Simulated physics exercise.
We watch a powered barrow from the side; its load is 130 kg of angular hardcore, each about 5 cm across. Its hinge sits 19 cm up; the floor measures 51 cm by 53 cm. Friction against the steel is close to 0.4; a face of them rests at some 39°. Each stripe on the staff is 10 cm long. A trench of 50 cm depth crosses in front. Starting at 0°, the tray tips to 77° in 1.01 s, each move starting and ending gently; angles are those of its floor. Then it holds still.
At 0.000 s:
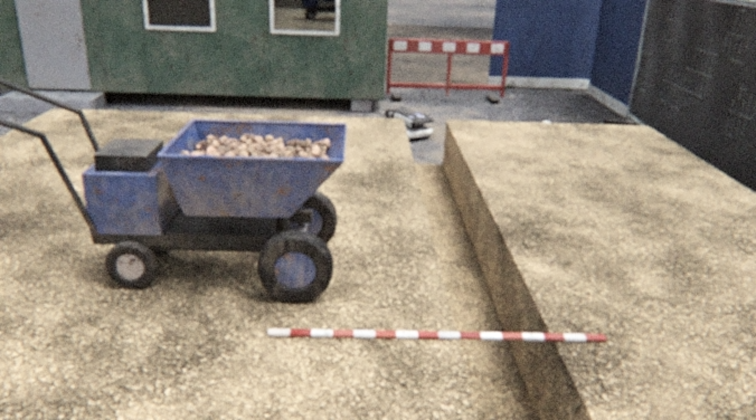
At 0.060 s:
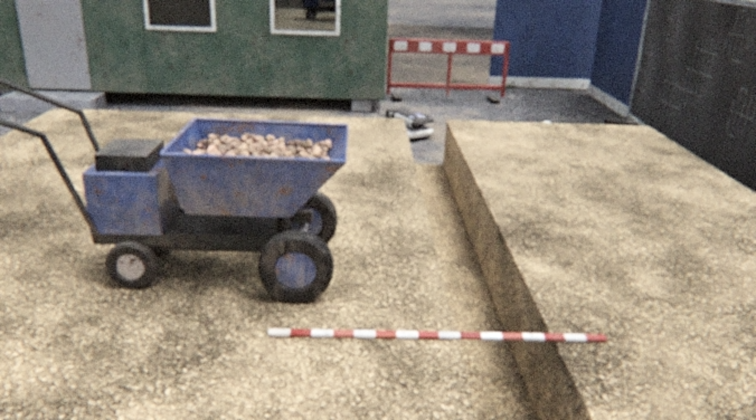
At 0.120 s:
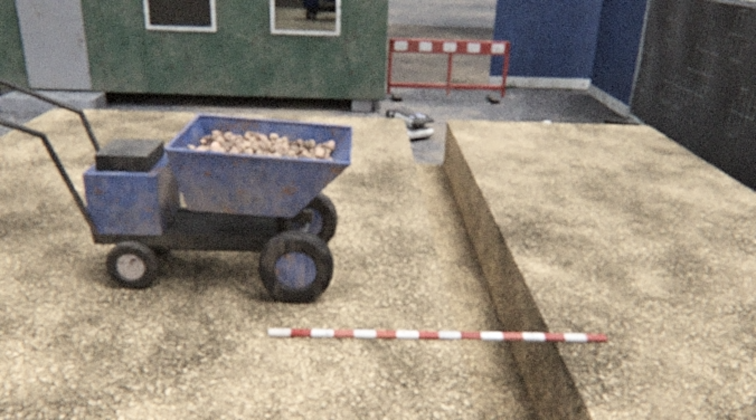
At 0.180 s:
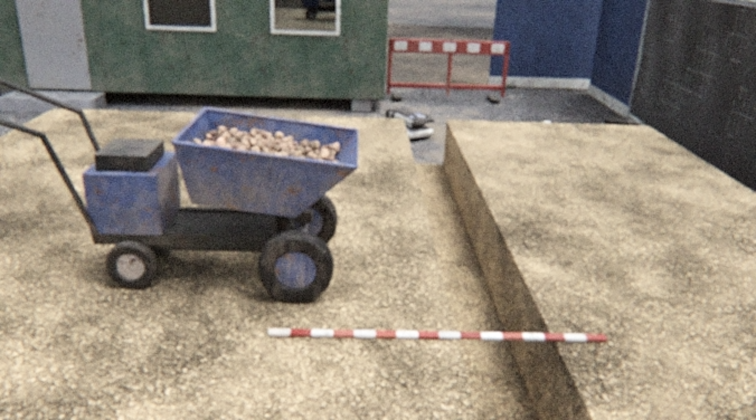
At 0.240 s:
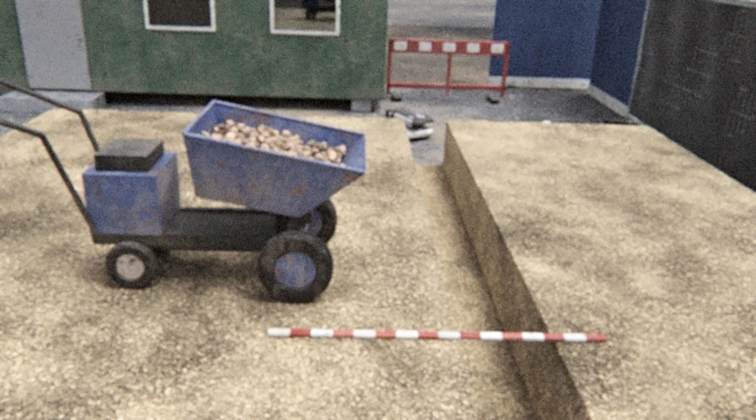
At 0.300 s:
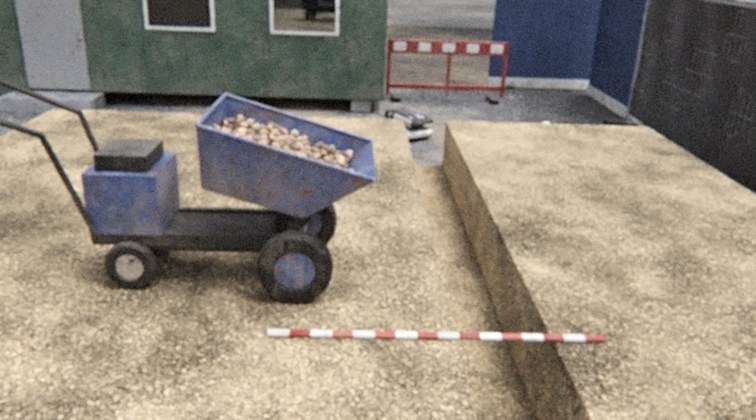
A blue tray loaded with angular stones on a small wheeled barrow tilts gradually, its left end rising and its right lip lowering toward the trench, while the barrow stays in place behind a red-and-white striped staff.
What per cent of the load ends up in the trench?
About 57 per cent.
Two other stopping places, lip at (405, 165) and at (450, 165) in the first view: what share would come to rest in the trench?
First some 100, then 55 per cent.
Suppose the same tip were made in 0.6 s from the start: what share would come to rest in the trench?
Then about 75 per cent.
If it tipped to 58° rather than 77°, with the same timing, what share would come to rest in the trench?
It would be near 20 per cent.
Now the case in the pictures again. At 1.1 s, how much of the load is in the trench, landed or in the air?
Some 20 per cent.
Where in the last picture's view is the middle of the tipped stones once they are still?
Near (477, 345).
After 0.8 s the floor is at 65°; 100 % in the tray; the foremost stones are at (409, 235).
After 1.1 s the floor is at 77°; 68 % in the tray, 12 % short of the trench, 20 % in the trench; the foremost stones are at (500, 328).
After 1.5 s the floor is at 77°; 36 % in the tray, 15 % short of the trench, 49 % in the trench; the foremost stones are at (518, 360).
After 3.4 s the floor is at 77°; 27 % in the tray, 16 % short of the trench, 57 % in the trench; the foremost stones are at (515, 350).
